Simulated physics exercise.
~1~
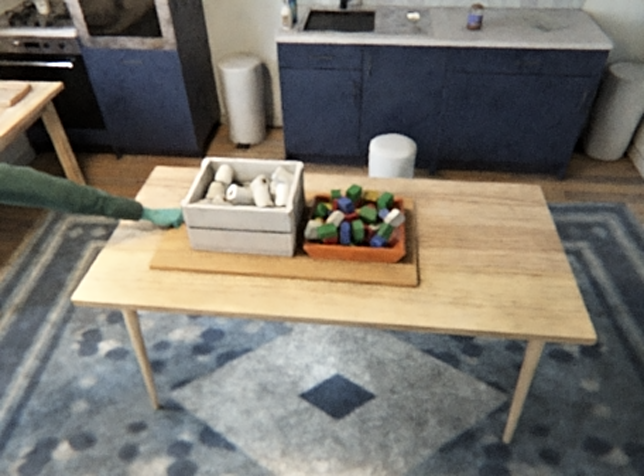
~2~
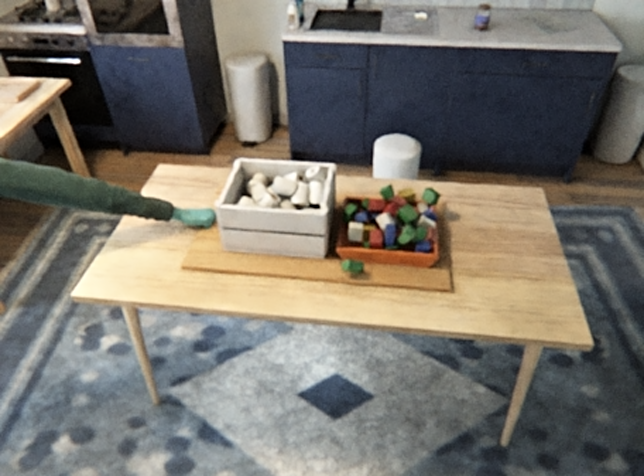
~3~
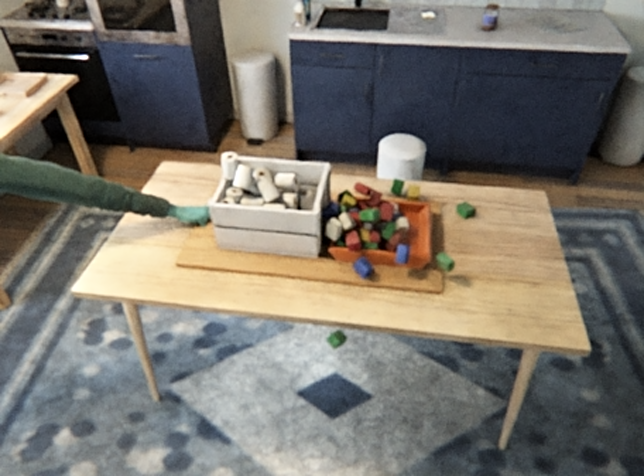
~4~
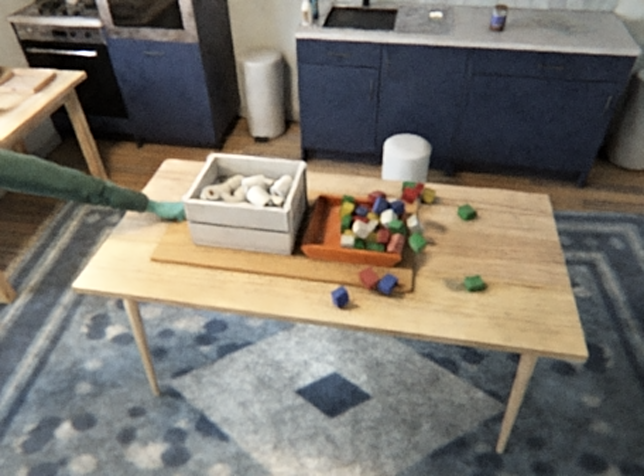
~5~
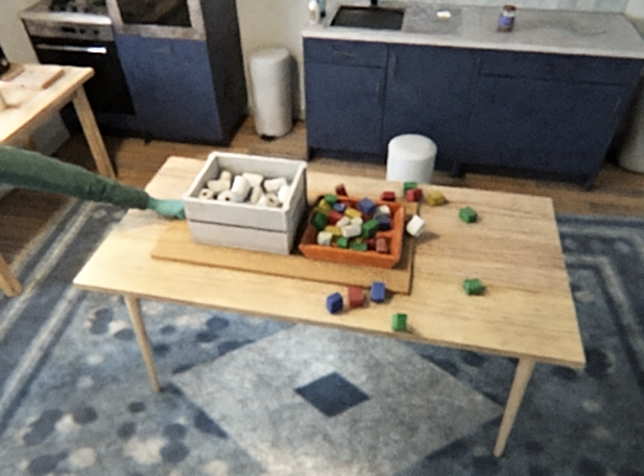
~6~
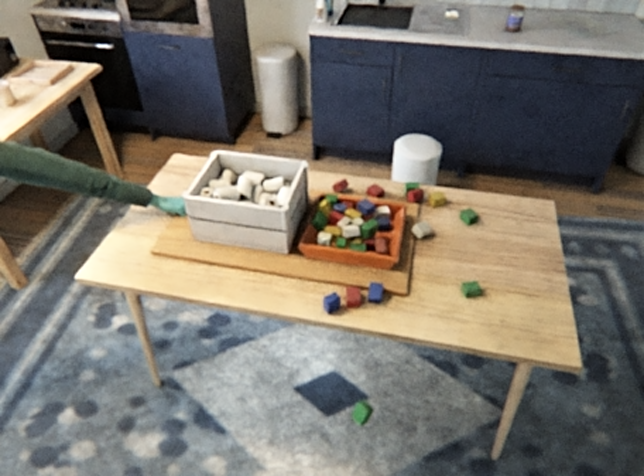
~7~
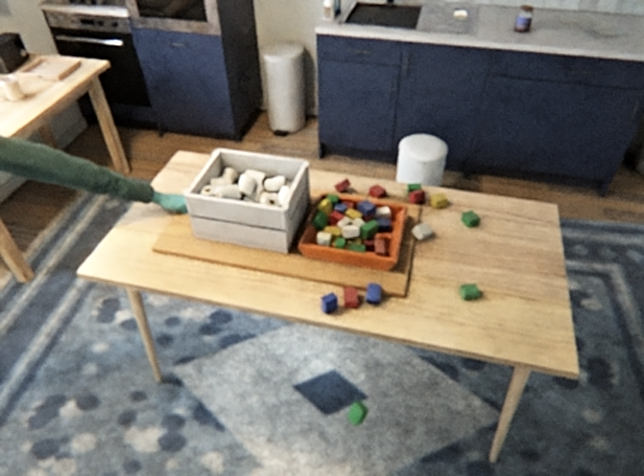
In a kitchen, a green-sleeved arm beside a wooden table shakes a board sideways, carrying a white box of paper rolls and an orange box of toy bricks; bricks spill onto the table and floor, while the rolls stay in and the board comes to rest.
